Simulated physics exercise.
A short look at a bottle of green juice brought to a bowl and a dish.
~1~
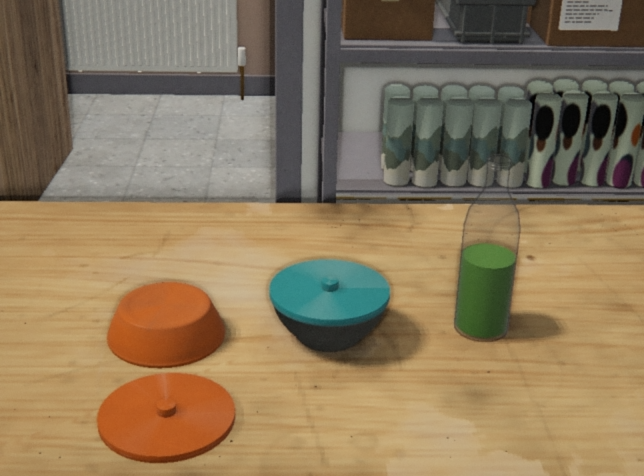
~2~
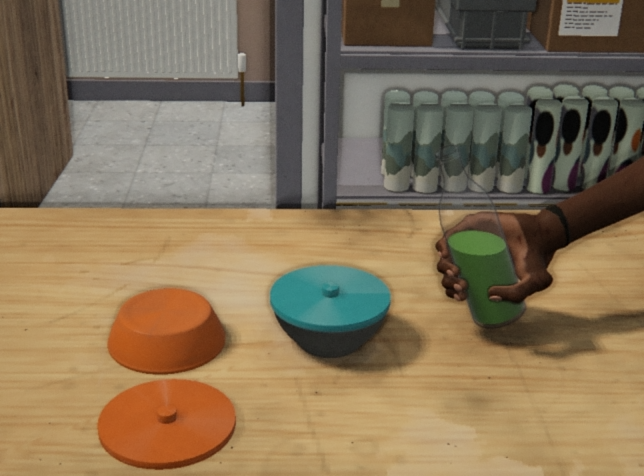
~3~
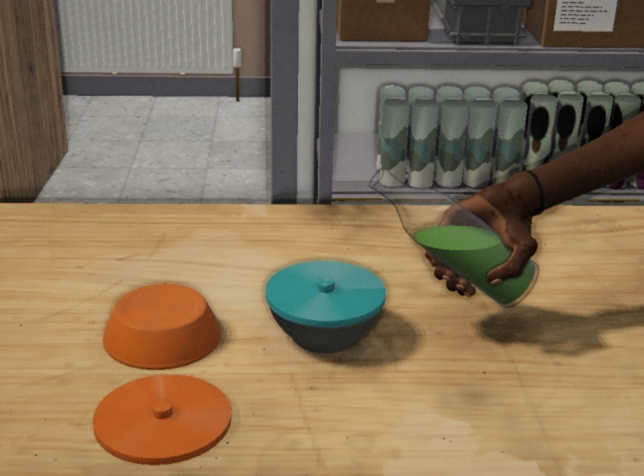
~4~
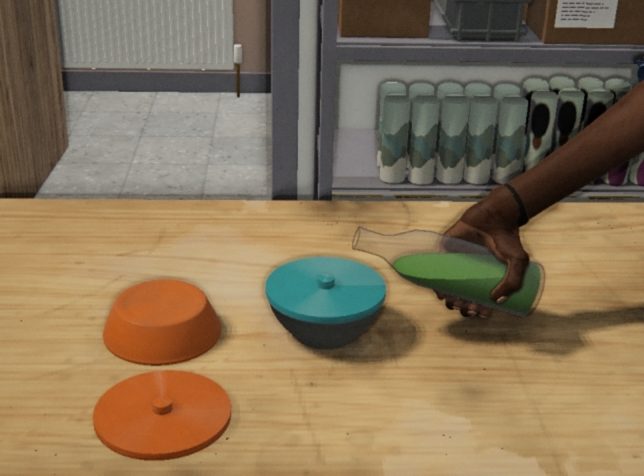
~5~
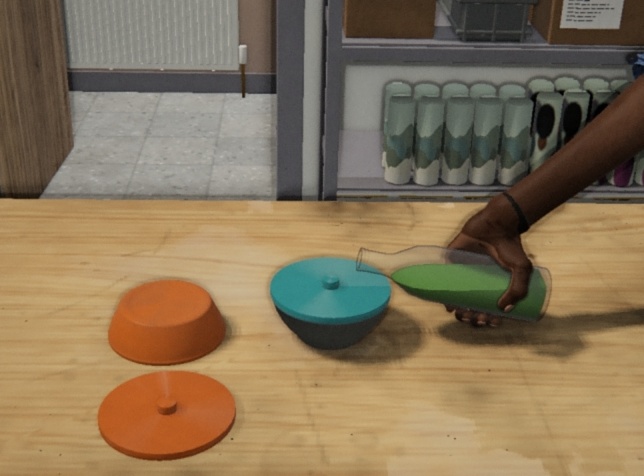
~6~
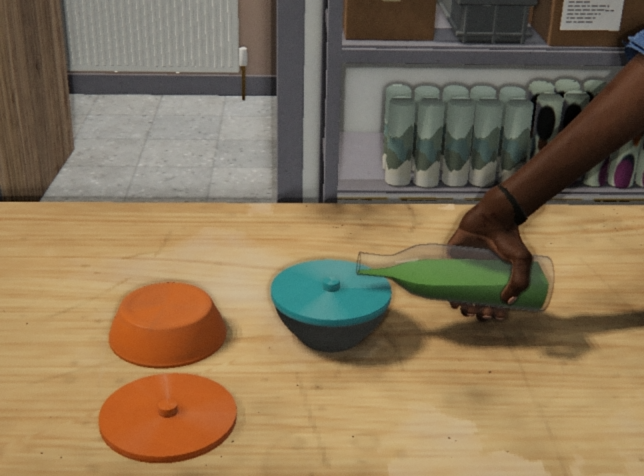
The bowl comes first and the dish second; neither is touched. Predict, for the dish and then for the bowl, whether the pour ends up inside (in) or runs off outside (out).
In the end the dish is going to let it slide off the outside; the bowl is going to let it slide off the outside.
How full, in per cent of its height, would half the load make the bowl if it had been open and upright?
45 %, roughly.
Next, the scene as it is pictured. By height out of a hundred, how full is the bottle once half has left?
About 20 %.
Shortly, it hits the lid of the bowl and runs off.
Then, it runs off the upturned base of the dish.
At the finish, the bowl is empty, in a puddle; the dish is empty, in a puddle.
